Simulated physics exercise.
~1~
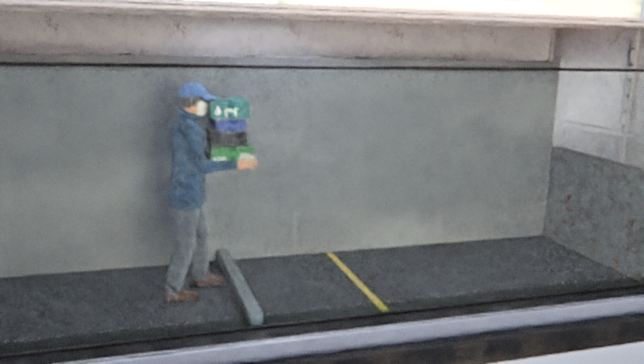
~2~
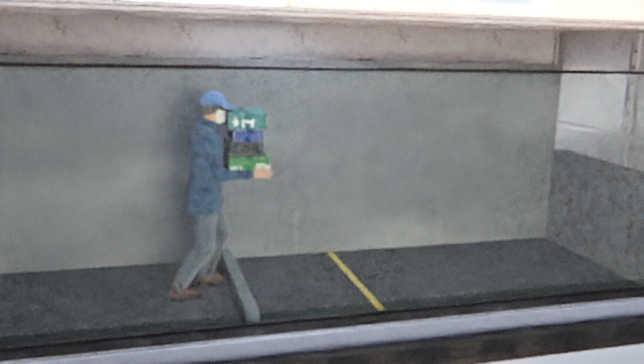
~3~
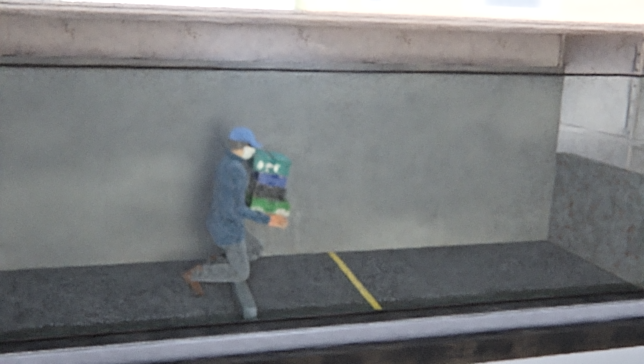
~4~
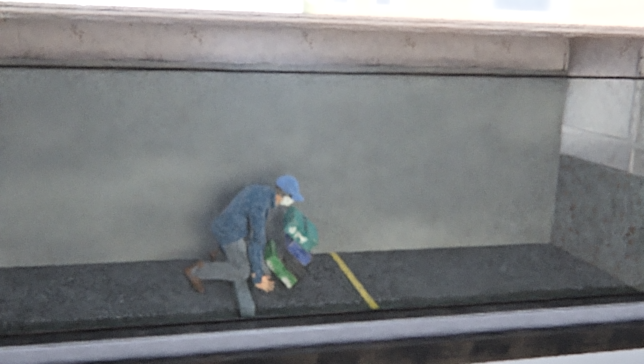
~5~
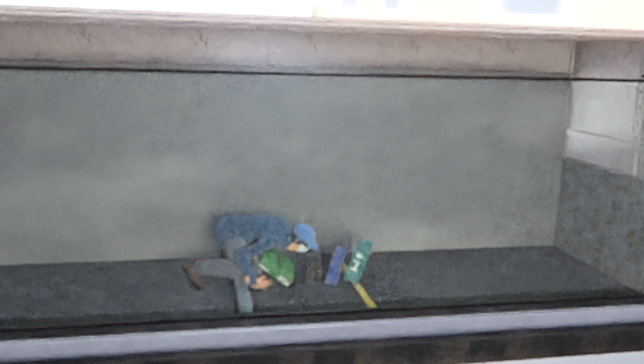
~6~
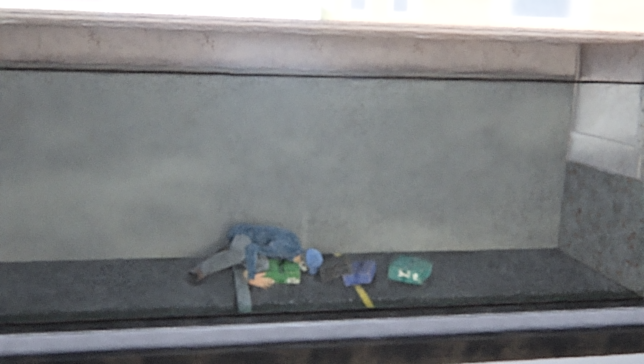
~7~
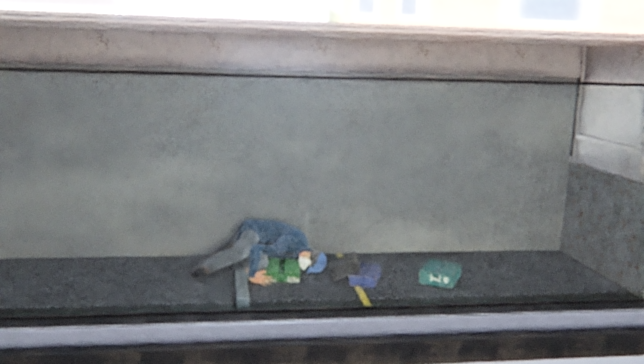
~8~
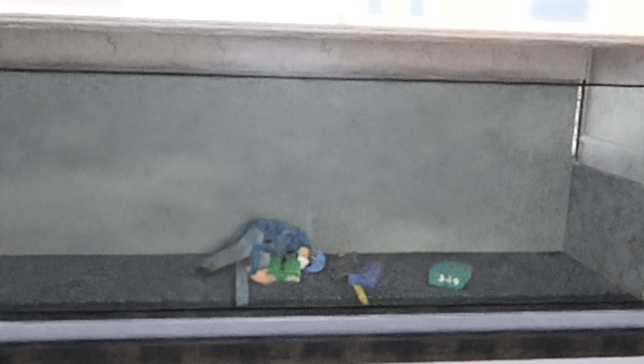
A courier in a blue cap carried a stack of boxes to a low rail, pitched forward over it and crumpled, spilling them rightward. The teal and blue ones crossed the yellow line, while his head, the green and black ones stopped short.
